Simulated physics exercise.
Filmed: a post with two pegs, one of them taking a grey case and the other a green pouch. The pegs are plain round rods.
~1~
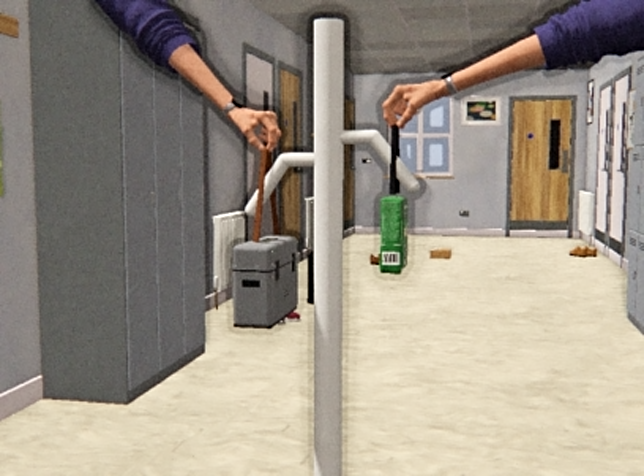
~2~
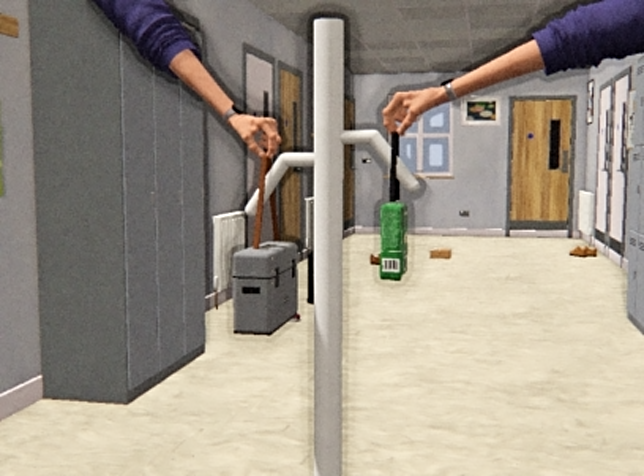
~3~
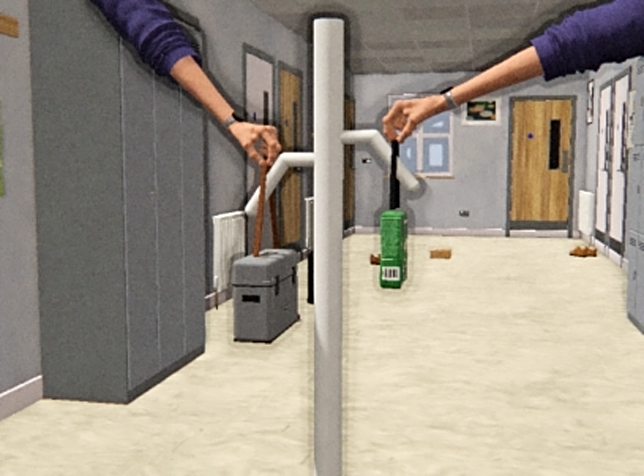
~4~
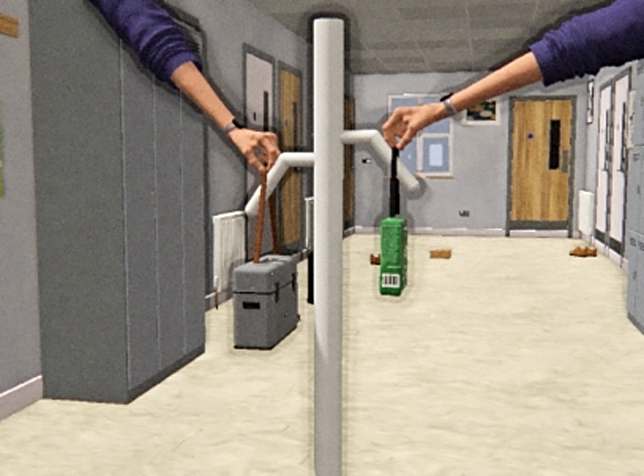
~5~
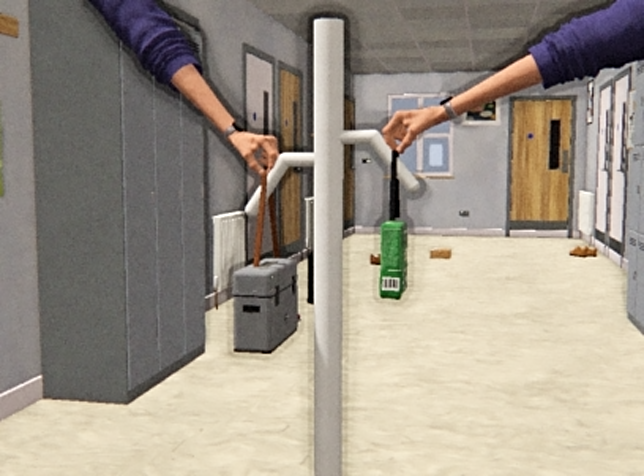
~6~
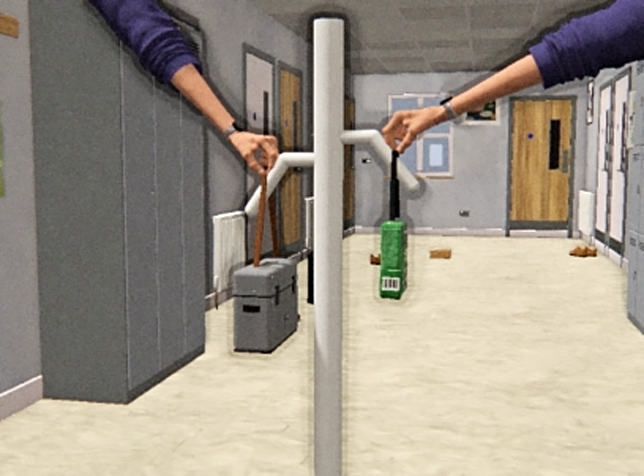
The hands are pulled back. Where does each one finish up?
The grey case finishes off its peg, the green pouch finishes off its peg.
Then, 0.36 s after the last picture, grey case falling; green pouch falling near (393, 447).
Then, 0.64 s after the last picture, grey case on the floor; green pouch on the floor.
At rest, grey case on the floor; green pouch on the floor. The grey case drops to the floor and the green pouch comes down.
